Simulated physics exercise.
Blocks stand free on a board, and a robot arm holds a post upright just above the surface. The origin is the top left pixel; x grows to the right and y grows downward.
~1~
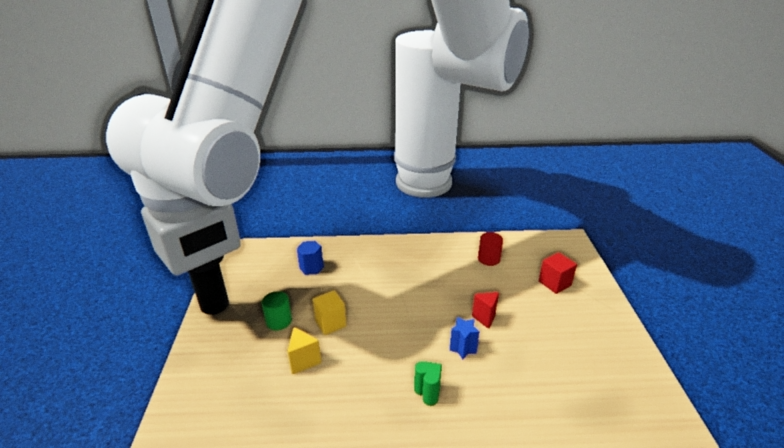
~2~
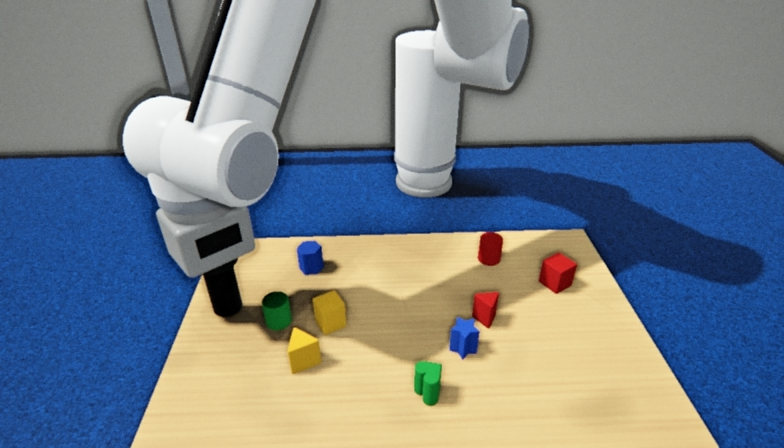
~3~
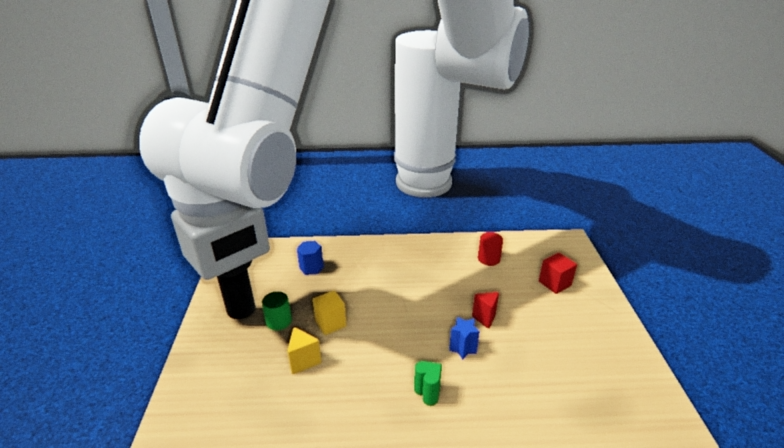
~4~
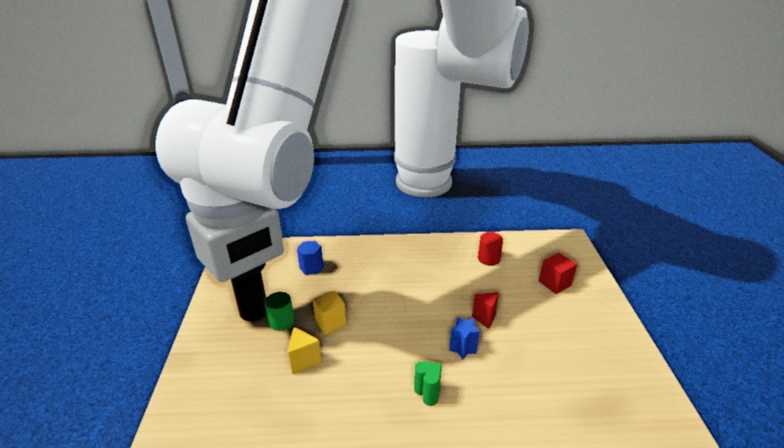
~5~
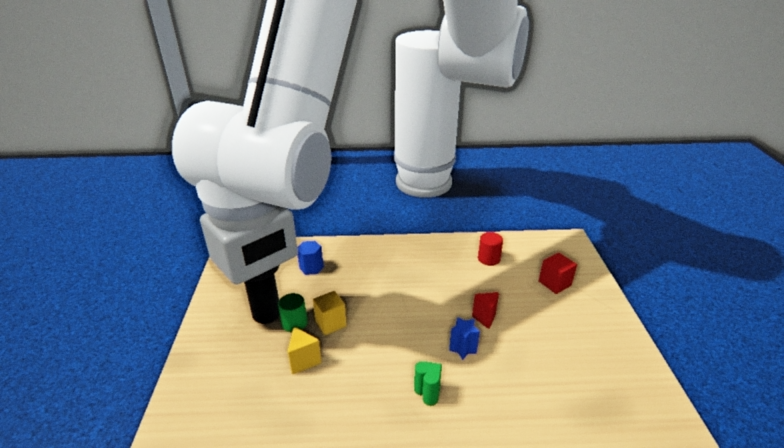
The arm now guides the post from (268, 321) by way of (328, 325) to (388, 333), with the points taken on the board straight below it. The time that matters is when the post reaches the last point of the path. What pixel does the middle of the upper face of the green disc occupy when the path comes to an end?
About (412, 300).
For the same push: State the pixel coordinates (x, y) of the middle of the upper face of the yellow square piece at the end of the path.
Around pixel (428, 287).
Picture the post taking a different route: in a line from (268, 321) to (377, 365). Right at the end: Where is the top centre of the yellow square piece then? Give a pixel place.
My best guess is (362, 293).
The first path, step by step. One third of the way, post (308, 315); green disc (334, 298); yellow square piece (360, 299), turned 45° clockwise.
Two thirds of the way, post (348, 321); green disc (374, 300); yellow square piece (399, 296), turned 20° clockwise.
At the end, post (388, 326); green disc (412, 300); yellow triangle in place; yellow square piece (428, 287).
